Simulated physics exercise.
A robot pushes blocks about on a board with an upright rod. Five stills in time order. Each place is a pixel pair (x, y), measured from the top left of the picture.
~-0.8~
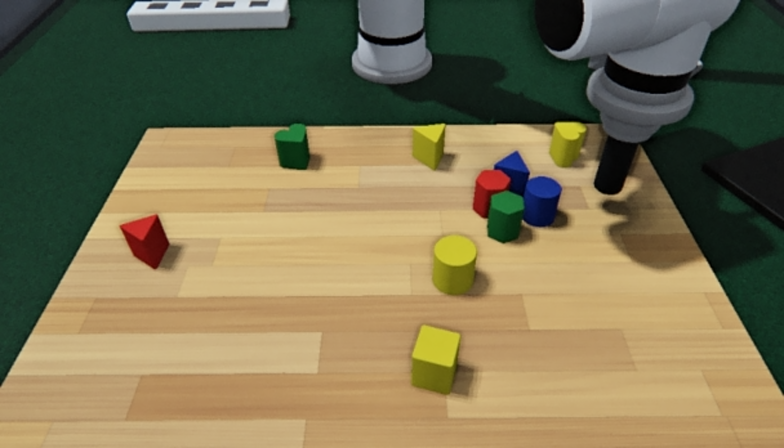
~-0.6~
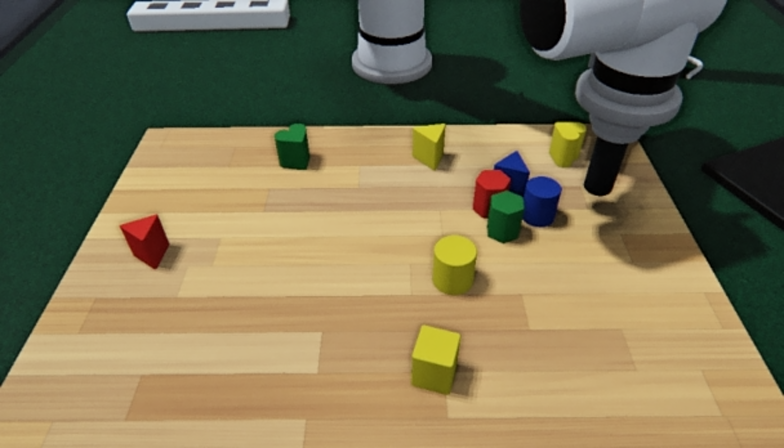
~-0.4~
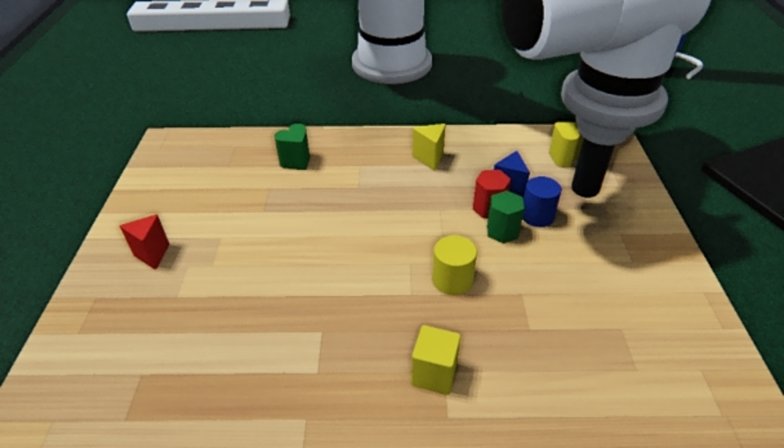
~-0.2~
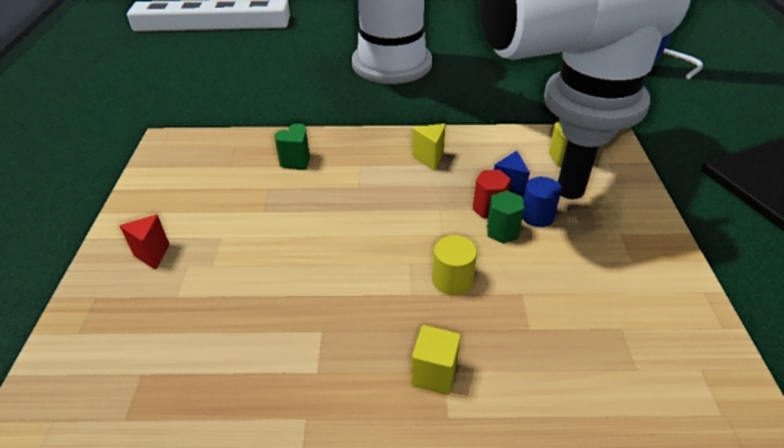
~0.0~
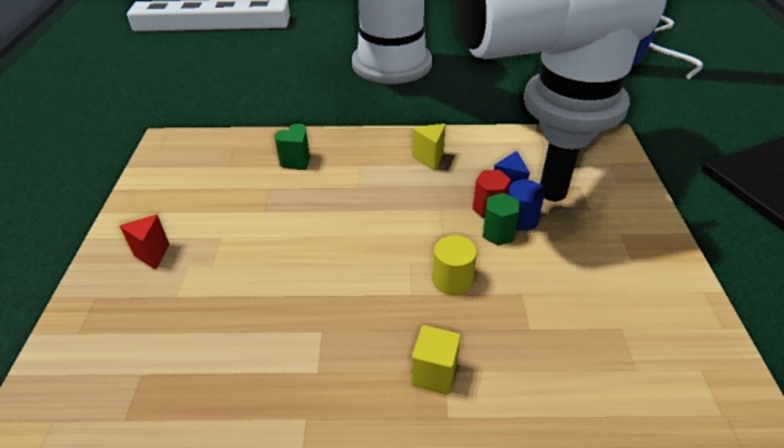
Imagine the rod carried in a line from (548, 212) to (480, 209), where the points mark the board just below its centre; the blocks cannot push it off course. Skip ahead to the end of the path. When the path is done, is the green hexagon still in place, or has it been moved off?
That block ends up displaced.
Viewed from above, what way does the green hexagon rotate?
Spins counterclockwise.
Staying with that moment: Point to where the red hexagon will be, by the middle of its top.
I'd place it at (454, 173), taking the centre of its top.
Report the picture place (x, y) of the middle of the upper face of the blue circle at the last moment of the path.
Around pixel (474, 198).
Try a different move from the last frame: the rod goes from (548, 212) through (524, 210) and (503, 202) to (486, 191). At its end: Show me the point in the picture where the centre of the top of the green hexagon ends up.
I think it will end close to (490, 214).
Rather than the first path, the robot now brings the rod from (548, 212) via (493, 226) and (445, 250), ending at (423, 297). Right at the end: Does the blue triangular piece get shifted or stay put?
Not moved.
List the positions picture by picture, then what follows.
The first frame shows tip of the rod (607, 188), middles of tops, red hexagon (493, 179), green hexagon (508, 202), blue triangular piece (514, 162), blue circle (544, 186).
The second frame shows rod (597, 189), nothing pushed.
The third frame shows rod (585, 190), nothing pushed.
The fourth frame shows rod (570, 192), nothing pushed.
The fifth frame shows rod (552, 194), red hexagon (493, 179), green hexagon (503, 204), blue triangular piece (514, 162), blue circle (527, 190).
What follows on the original path. Halfway along, rod (517, 193); red hexagon (479, 176), turned 35° clockwise; green hexagon (488, 216); blue circle (499, 195).
At the end, rod (482, 191); red hexagon (454, 173), turned 50° clockwise; green hexagon (483, 222), turned 35° anticlockwise; blue triangular piece unmoved; blue circle (474, 198).
